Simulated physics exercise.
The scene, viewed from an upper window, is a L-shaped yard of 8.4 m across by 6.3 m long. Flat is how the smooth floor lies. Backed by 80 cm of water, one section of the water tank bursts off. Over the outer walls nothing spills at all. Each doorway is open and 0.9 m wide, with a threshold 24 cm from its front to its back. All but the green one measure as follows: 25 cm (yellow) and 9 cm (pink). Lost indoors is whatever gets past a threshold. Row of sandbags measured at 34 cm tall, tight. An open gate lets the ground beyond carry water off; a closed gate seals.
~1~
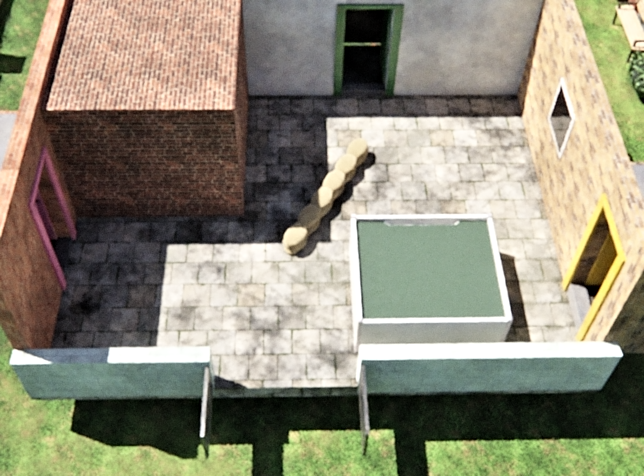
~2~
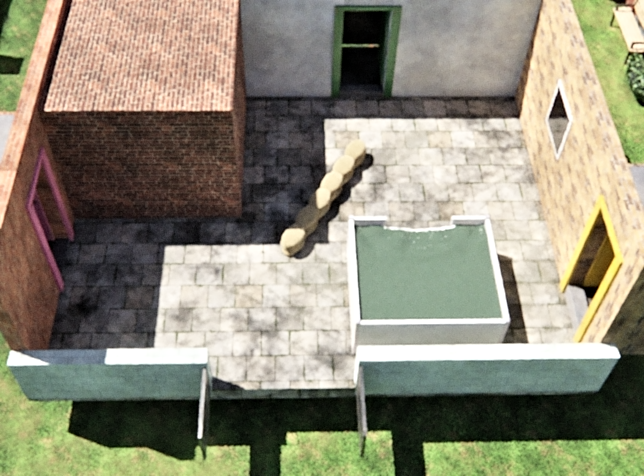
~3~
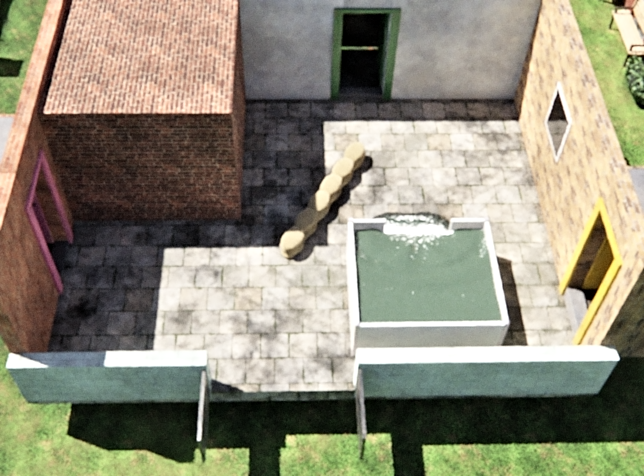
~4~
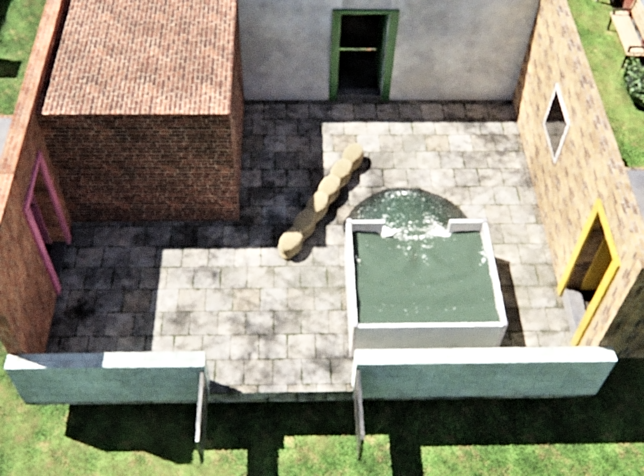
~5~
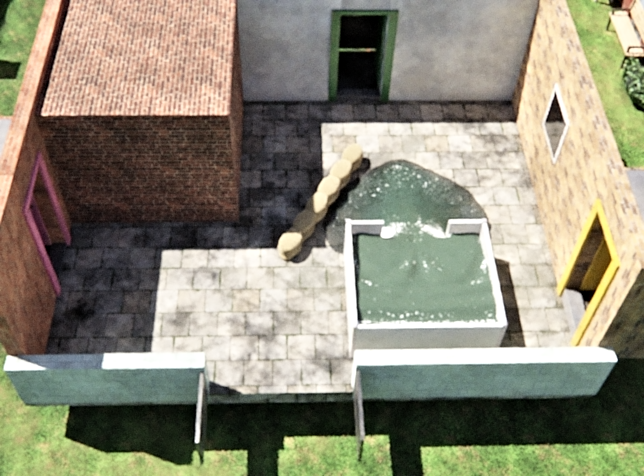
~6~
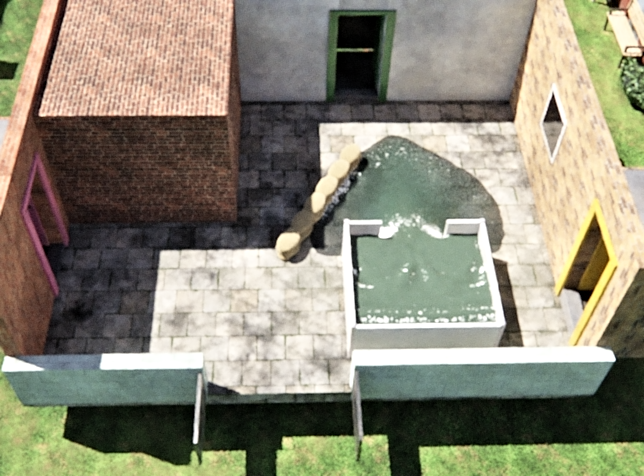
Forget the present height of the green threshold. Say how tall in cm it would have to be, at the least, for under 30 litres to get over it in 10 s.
Some 22 cm would be enough.
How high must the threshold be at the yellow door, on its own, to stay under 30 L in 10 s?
The yellow door needs around 13.5 cm.
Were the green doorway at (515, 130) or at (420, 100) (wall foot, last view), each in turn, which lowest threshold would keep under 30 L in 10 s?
About 25 cm, then about 30 cm.
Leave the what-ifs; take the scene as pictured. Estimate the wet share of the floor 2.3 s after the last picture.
Close to 40 per cent is wet.
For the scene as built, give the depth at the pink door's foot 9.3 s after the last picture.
About 0.0 cm.
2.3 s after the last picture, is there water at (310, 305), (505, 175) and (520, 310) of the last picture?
Awash, awash, untouched.
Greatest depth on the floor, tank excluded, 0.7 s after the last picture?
44 cm.
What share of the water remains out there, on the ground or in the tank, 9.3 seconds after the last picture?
About 88 %.
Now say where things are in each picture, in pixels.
In the first picture, still water, 80 cm deep, in the water tank at (427, 269); the green door at (366, 56) is dry.
In the second picture, water pours out on the far side and has run 0.3 m, to a hidden place; about 12 cm deep outside, 80 cm at the back.
In the third picture, water pours out on the far side and has run 0.8 m, to (386, 217); about 13 cm deep outside, 80 cm at the back.
In the fourth picture, water pours out on the far side and has run 1.4 m, to (388, 193); about 10 cm deep outside, 79 cm at the back.
In the fifth picture, the gap is on the far side, the front 2.2 m out at (397, 163); the back of the water tank holds 71 cm.
In the sixth picture, the front is at (389, 140), 2.8 m from the gap on the far side; 6.1 m2 of floor is wet, 67 cm left at the back; 1.3 m in a straight line remain to the green door at (359, 62).
Then, 0.7 s after the last picture water covers 30 % of the floor, deepest (44 cm) near (408, 248); 20 cm at the green door, 15 litres in over its 12 cm threshold.
Then, 2.3 s after the last picture water covers 40 % of the floor, deepest (42 cm) near (497, 106); 21 cm at the green door, 110 litres in over its 12 cm threshold.
Then, 9.3 s after the last picture water covers 90 % of the floor, deepest (17 cm) near (497, 231); 9 cm at the green door, 188 litres in over its 12 cm threshold.
At the green door as built, the water peaked near 24 cm, 1.1 s after the last picture.
Run again over the same 10 s with other heights there, 68 litres in over 18 cm, 20 litres over 24 cm. The limit of 30 litres is kept from about 22 cm up.
